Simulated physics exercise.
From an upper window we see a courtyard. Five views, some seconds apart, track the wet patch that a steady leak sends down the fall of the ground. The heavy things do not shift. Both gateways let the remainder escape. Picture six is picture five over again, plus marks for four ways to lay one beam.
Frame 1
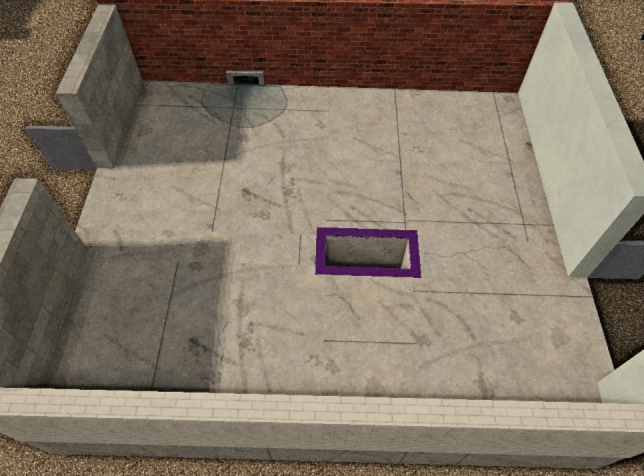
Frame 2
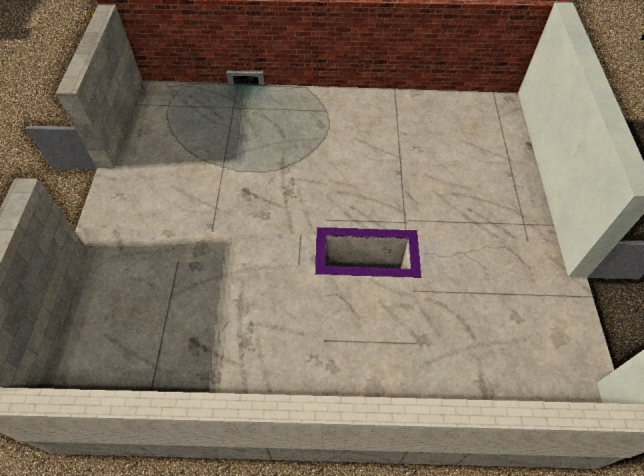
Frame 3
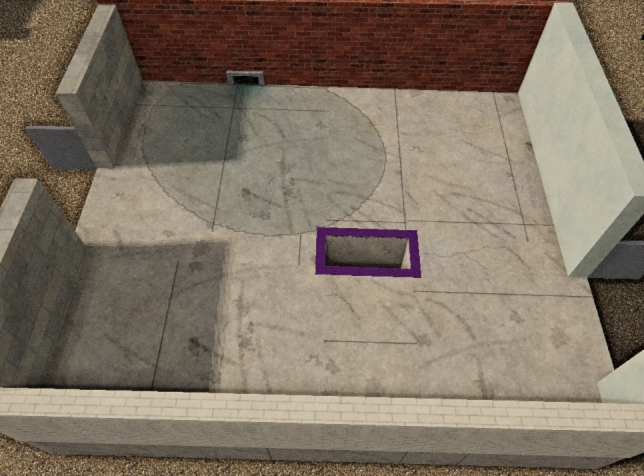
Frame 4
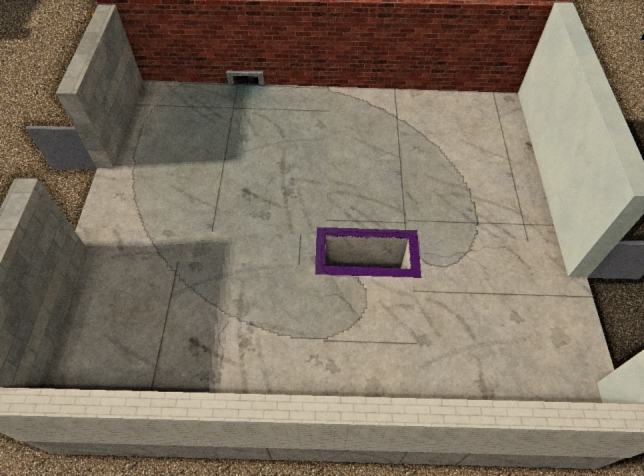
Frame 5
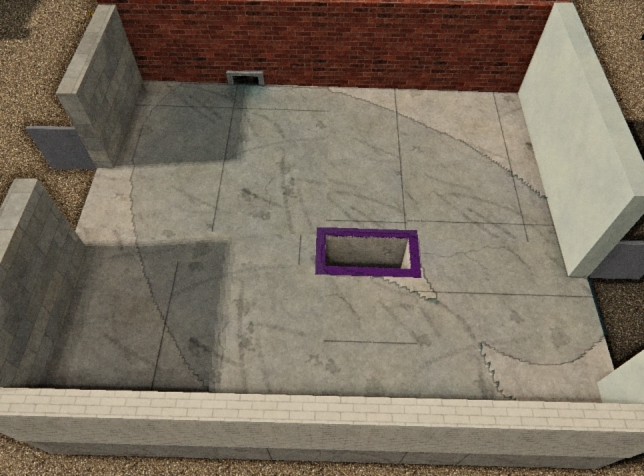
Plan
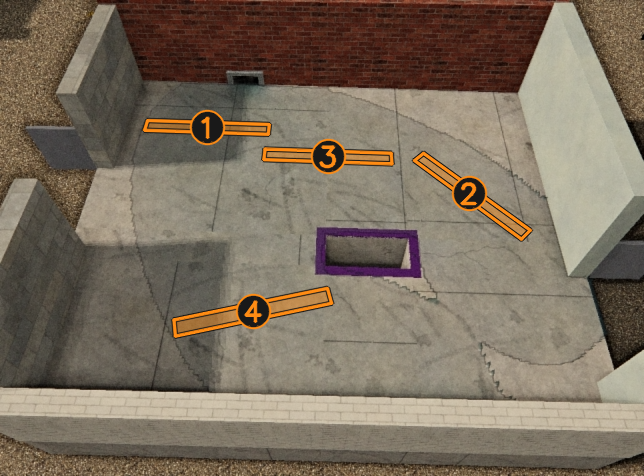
A dark wet patch crept out from a small opening by the brick wall and widened across the pale courtyard floor, reached the purple-edged gully, passed around both sides and covered much of the ground.
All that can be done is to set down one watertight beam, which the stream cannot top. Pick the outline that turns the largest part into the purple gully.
I would pick place 4.
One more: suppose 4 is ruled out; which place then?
It is 2.
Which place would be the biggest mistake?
It is 1.
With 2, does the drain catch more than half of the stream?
No, it does not.
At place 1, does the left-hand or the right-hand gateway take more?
The right one.
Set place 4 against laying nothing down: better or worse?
It is better.
On the marked copy, 1 from (146, 125) to (268, 129); 2 from (419, 156) to (525, 234); 3 from (264, 154) to (391, 158); 4 from (174, 327) to (329, 295).
If 1 is chosen, about 11 % of the stream goes into the purple gully, about 88 % out by the gates.
If 2 is chosen, about 33 % of the stream goes into the purple gully, about 67 % out by the gates.
If 3 is chosen, about 17 % of the stream goes into the purple gully, about 83 % out by the gates.
If 4 is chosen, about 55 % of the stream goes into the purple gully, about 45 % out by the gates.
